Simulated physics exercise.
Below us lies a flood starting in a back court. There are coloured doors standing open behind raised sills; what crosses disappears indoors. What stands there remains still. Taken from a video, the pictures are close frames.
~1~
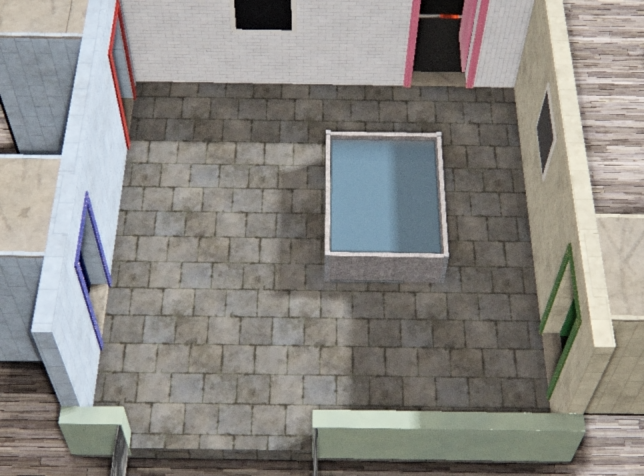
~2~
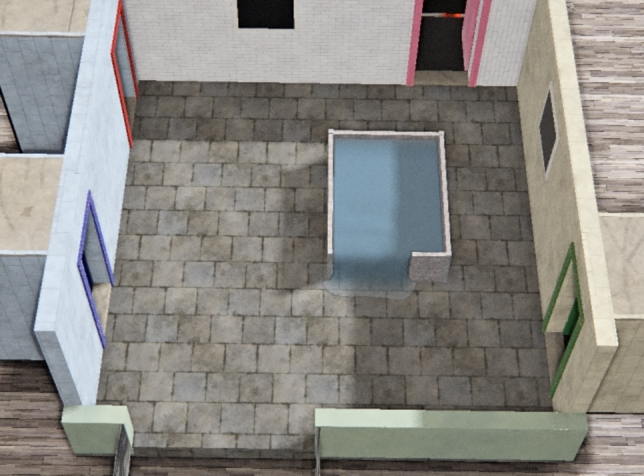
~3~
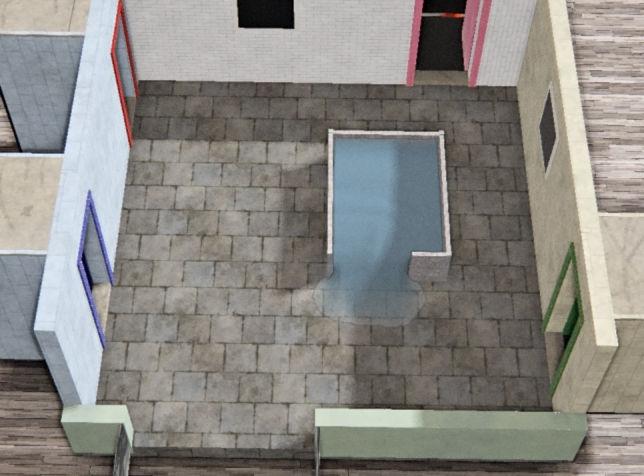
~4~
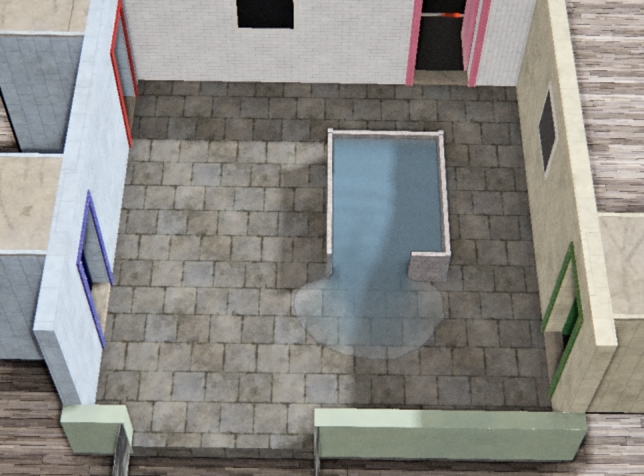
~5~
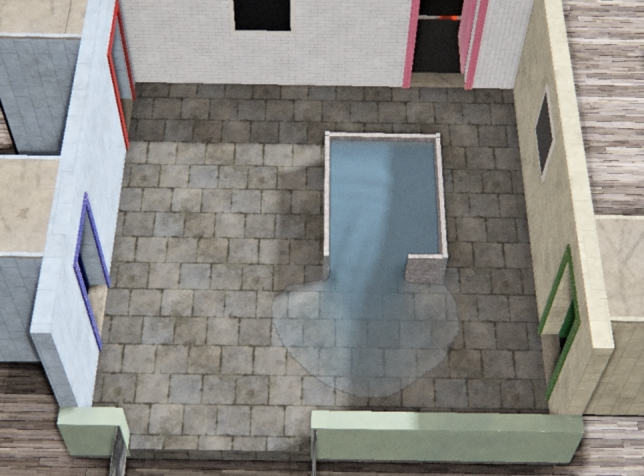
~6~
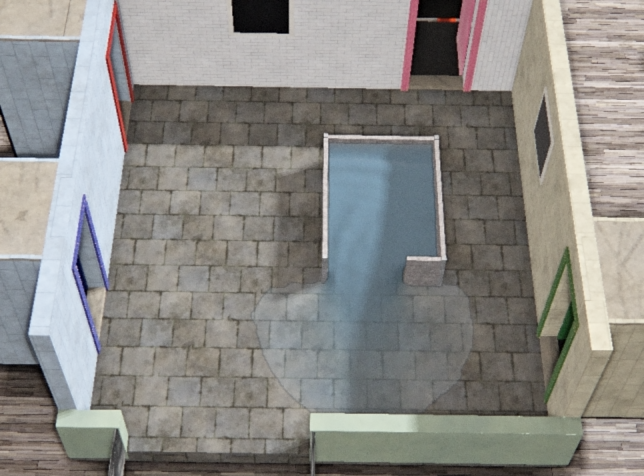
Water sits still in a raised tank in a paved courtyard with coloured doorways, then pours through a gap that opens in the tank's near wall. It runs out over the paving toward the viewer, spreading into a rounded, thinning sheet that widens to both sides and nears the low green wall.
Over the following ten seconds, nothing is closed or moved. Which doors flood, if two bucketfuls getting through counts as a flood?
The green door floods; the red door does not flood; the blue door does not flood; the pink door does not flood.
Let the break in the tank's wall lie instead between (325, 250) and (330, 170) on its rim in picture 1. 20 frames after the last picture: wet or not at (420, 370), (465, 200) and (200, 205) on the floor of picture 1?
Taken in turn they're unwetted, unwetted and swamped.
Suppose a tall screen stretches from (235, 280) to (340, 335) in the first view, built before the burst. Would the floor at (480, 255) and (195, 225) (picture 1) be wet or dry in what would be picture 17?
In that order: No water, under water.
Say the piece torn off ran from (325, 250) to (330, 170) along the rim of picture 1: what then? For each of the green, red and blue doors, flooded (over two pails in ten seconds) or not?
Well, I'd say the green door comes in lower, while the red door breaks the threshold and the blue door breaks the threshold.
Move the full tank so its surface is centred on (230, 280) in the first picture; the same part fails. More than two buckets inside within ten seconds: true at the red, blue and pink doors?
My reading: The red one keeps below it, the blue one keeps below it, the pink one is under.
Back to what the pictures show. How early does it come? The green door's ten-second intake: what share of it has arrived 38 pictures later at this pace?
About 85 per cent.
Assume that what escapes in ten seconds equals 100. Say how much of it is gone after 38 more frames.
It comes to around 80 per cent.
A moment on, water covers 20 % of the floor; the green door not reached, the red door not reached, the blue door not reached, the pink door not reached.
Next, water covers 30 % of the floor; the green door wet at the sill, nothing in, the red door not reached, the blue door not reached, the pink door not reached.
Then, water covers 35 % of the floor; the green door under two buckets in, the red door not reached, the blue door not reached, the pink door not reached.
Later, water covers 60 % of the floor; the green door over two buckets in, the red door not reached, the blue door wet at the sill, nothing in, the pink door wet at the sill, nothing in.
In the end, water covers 85 % of the floor; the green door over two buckets in, the red door wet at the sill, nothing in, the blue door wet at the sill, nothing in, the pink door under two buckets in.
